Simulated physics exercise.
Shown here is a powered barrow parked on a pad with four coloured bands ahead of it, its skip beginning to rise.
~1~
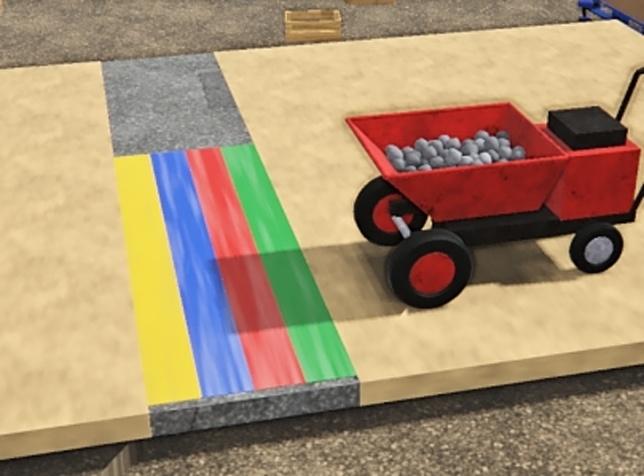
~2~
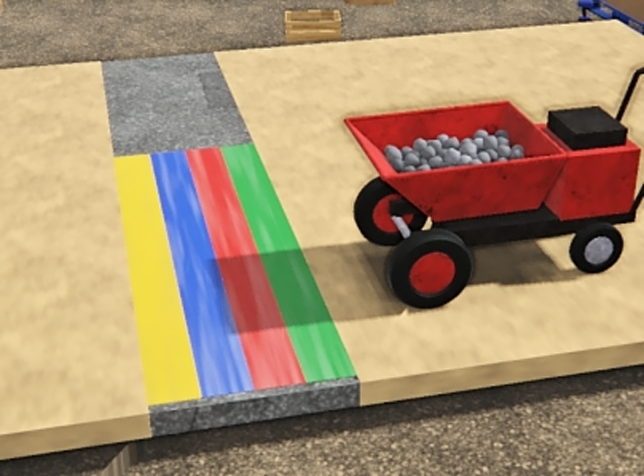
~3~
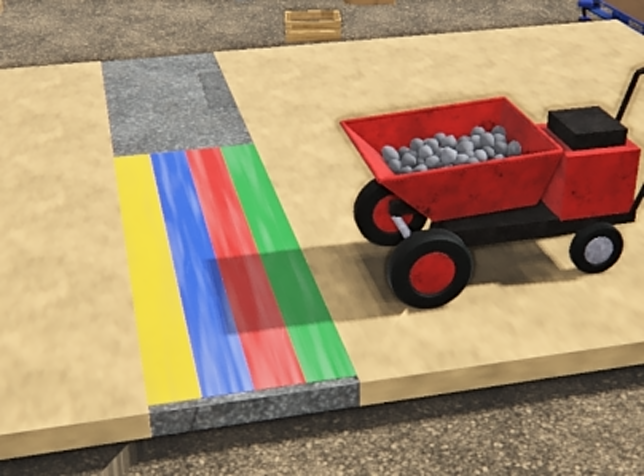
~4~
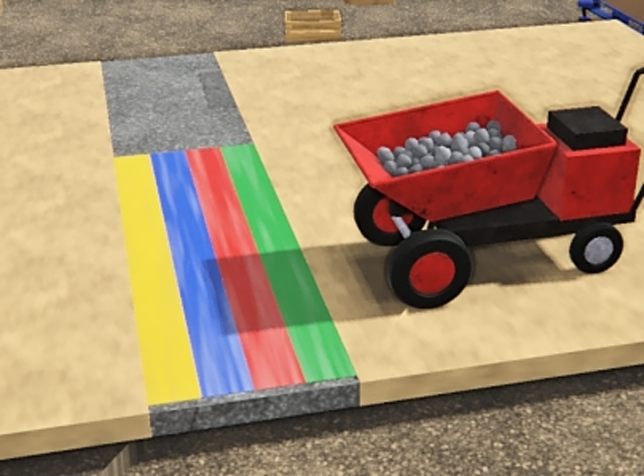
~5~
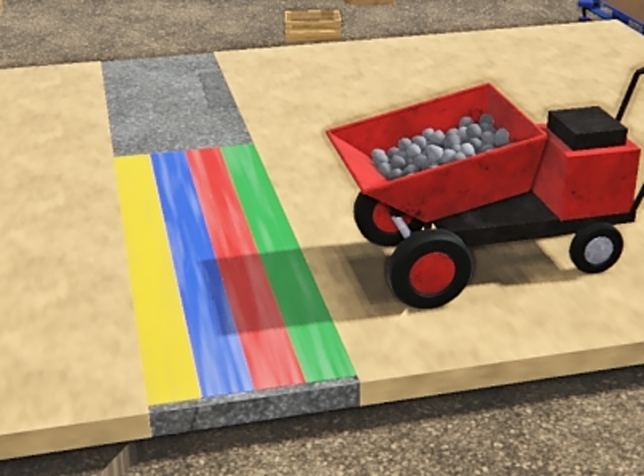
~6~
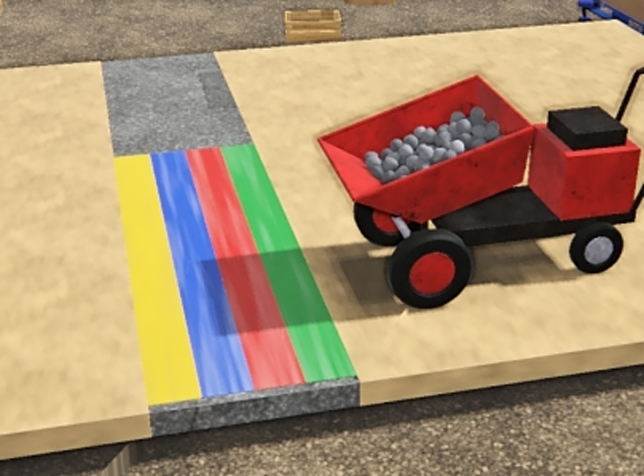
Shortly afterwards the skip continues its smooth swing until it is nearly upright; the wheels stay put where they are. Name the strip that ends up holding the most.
Red.
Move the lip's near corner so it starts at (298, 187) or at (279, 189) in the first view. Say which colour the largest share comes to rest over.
On the first try it comes out as that yellow strip, and on the second as the strip in yellow.
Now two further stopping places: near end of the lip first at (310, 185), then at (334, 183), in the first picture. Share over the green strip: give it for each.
The first spot yields roughly 0 percent, the second roughly 0 percent.
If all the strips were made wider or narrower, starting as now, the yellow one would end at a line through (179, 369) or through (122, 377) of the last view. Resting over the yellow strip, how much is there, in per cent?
In turn, 20 and 10 in a hundred.
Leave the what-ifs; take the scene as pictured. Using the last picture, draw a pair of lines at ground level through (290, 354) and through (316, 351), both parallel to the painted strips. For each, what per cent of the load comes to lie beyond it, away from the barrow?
Respectively 70 and 90 percent.
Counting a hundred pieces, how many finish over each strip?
I'd say the green strip has near 20, the red strip near 35, the blue strip near 15 and the yellow strip near 10 per cent.
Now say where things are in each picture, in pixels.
In the first picture, lip of the skip at (386, 177), level; top of the load at (474, 160), round cobbles; green strip at (319, 346); red strip at (270, 353); blue strip at (220, 360); yellow strip at (169, 367).
In the second picture, lip of the skip at (385, 178), level; top of the load at (473, 160).
In the third picture, lip of the skip at (380, 181), tipped barely; top of the load at (470, 158).
In the fourth picture, lip of the skip at (373, 185), tipped a little; top of the load at (464, 155).
In the fifth picture, lip of the skip at (364, 192), tipped a little; top of the load at (475, 144).
In the sixth picture, lip of the skip at (355, 200), tipped clearly; top of the load at (478, 132); green strip at (319, 346); red strip at (270, 353); blue strip at (220, 360); yellow strip at (169, 367).
Soon after the last picture, skip tipped steeply; all in the skip.
A little later, skip tipped right over; most in the skip; a small part over the green strip; a small part over the red strip.
Later still, skip tipped right over; a small part in the skip; about a quarter over the green strip; about a third over the red strip; about a quarter over the blue strip; a small part over the yellow strip; a stray few off the paint.
At rest, skip tipped right over; a small part in the skip; about a quarter over the green strip; about a third over the red strip; a small part over the blue strip; a small part over the yellow strip; a small part off the paint.
